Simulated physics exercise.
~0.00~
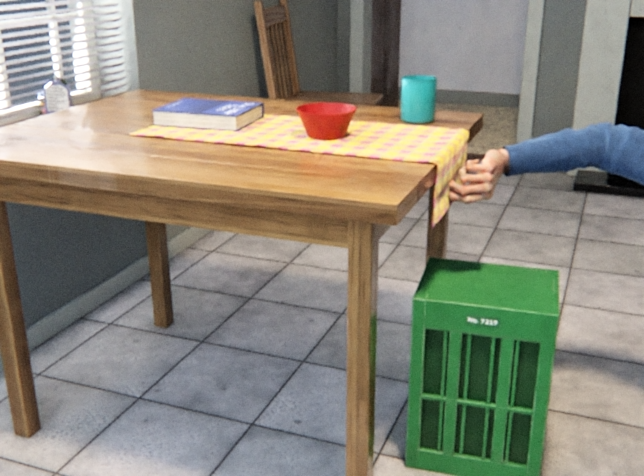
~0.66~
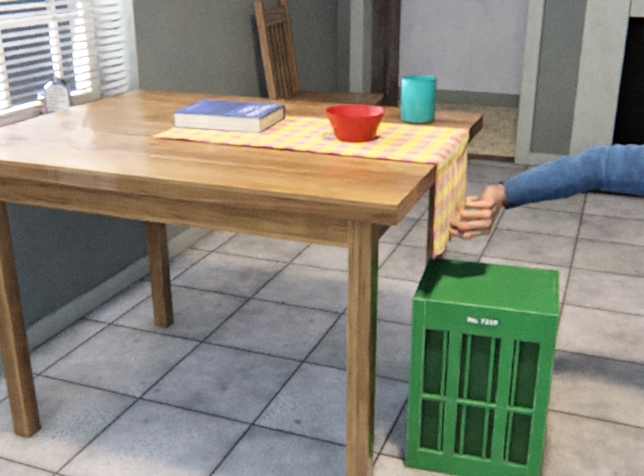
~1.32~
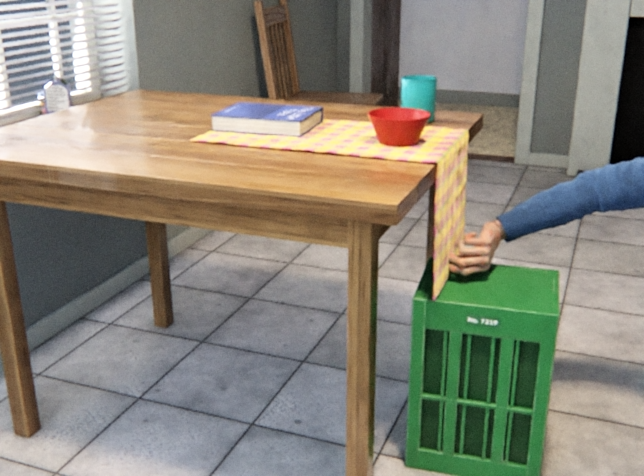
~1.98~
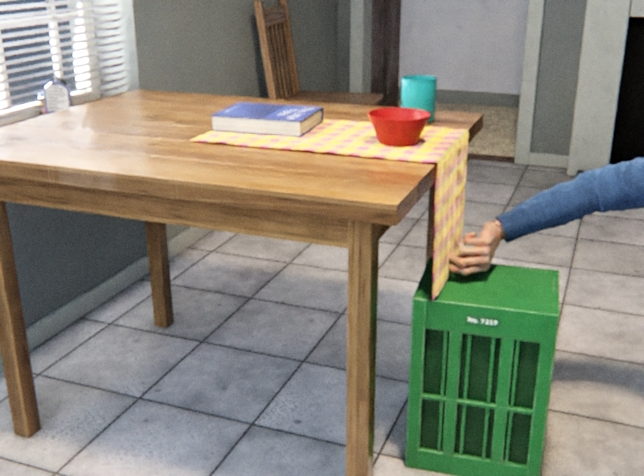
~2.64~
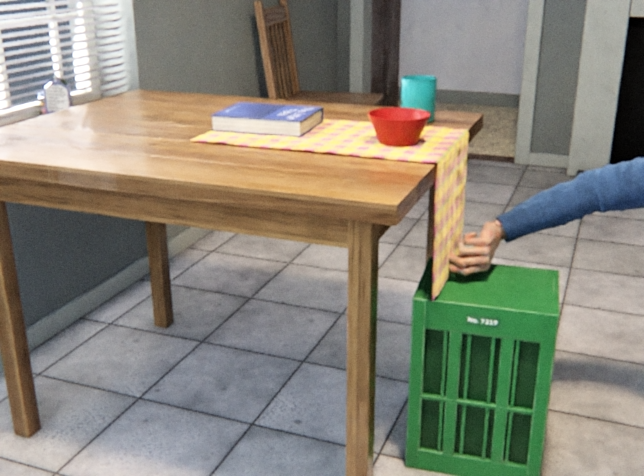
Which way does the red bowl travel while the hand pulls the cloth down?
The red bowl travels to the right, carried along with the yellow cloth.
A yellow checked scarf lies across a wooden table and over its right end, where a hand in a blue sleeve grips the hanging hem above a green crate. The hand draws the hem downward, and the red bowl and the blue book ride a little to the right with the cloth. The pull continues until the hem reaches the crate, carrying the bowl and book farther right while the turquoise mug stays put. Then everything stops, with the hand still at the hem and the bowl, book and mug all on the table.
